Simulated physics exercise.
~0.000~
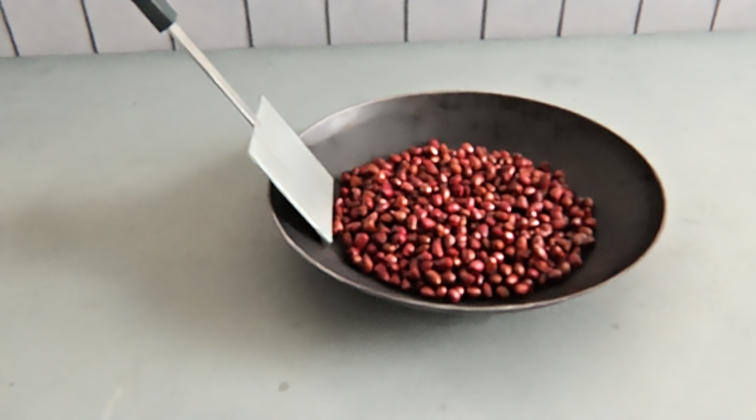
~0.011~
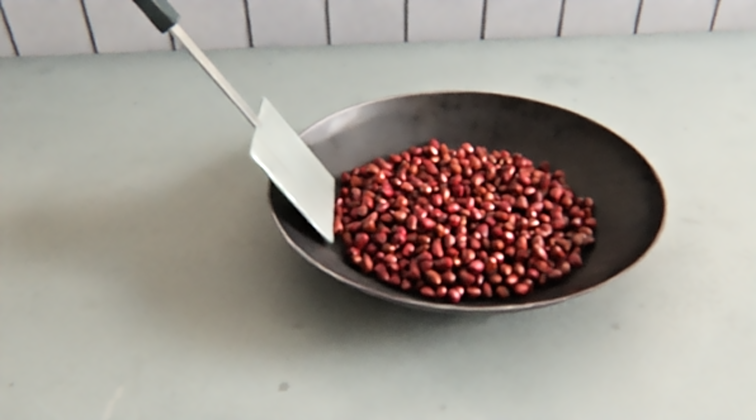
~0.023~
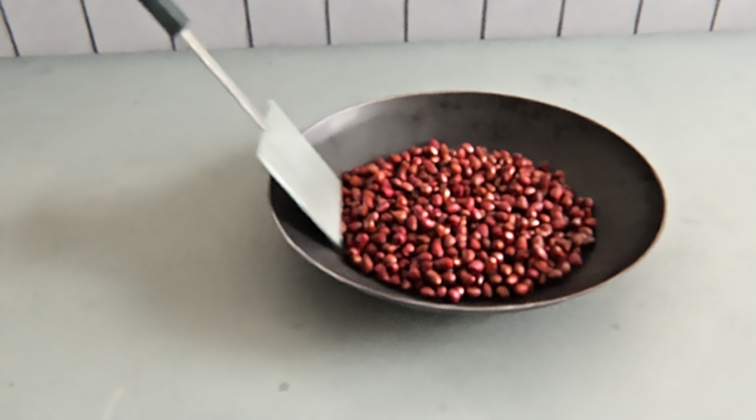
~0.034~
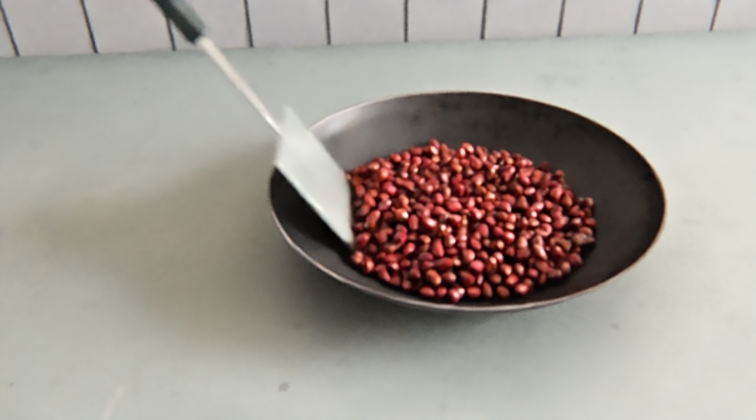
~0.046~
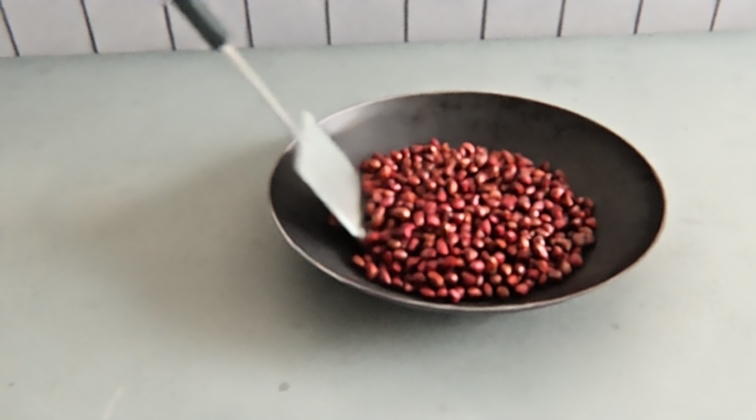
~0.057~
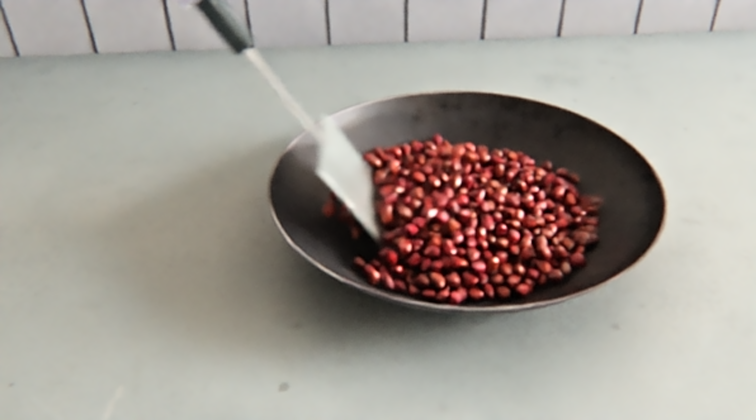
A spatula with a dark handle rested at the left edge of a pile of reddish-brown beans in a black wok, then slid to the right into them, nudging the nearest beans while the wok stayed still.
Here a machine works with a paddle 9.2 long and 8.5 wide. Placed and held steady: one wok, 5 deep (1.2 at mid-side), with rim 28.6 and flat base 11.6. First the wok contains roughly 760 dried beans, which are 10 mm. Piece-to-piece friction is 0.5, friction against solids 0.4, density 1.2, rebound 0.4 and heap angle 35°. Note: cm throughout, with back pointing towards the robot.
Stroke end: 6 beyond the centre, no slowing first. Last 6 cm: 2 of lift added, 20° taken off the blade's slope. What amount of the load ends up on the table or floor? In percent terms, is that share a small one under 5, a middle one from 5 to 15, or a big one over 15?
A middle one.
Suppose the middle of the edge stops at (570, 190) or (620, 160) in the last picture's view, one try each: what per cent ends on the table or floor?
Roughly 30 and 45 per cent.
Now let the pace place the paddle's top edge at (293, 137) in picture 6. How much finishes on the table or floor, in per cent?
That share would be some 0 percent.
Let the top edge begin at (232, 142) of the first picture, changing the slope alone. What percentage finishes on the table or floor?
10 percent or so.
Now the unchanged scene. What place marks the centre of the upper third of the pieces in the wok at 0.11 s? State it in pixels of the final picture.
Near pixel (497, 189).
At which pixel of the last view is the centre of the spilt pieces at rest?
My best guess is near (704, 217).
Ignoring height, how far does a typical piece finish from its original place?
Level distance of roughly 6 cm.
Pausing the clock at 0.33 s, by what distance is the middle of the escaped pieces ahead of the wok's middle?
I reckon roughly 18 centimetres.
After 0.09 s, sloping 58°, highest piece 6 above the table; 762 in the wok.
After 0.11 s, sloping 52°, highest piece 8 above the table; 759 in the wok, 3 on the blade or in flight.
After 0.33 s, sloping 38°, highest piece 6 above the table; 693 in the wok, 58 on the table or floor, 11 on the blade or in flight.
After 1.38 s, sloping 38°, highest piece 6 above the table; 689 in the wok, 73 on the table or floor.
In the end, 689 in the wok, 73 on the table or floor. That is 10 % on the table or floor.
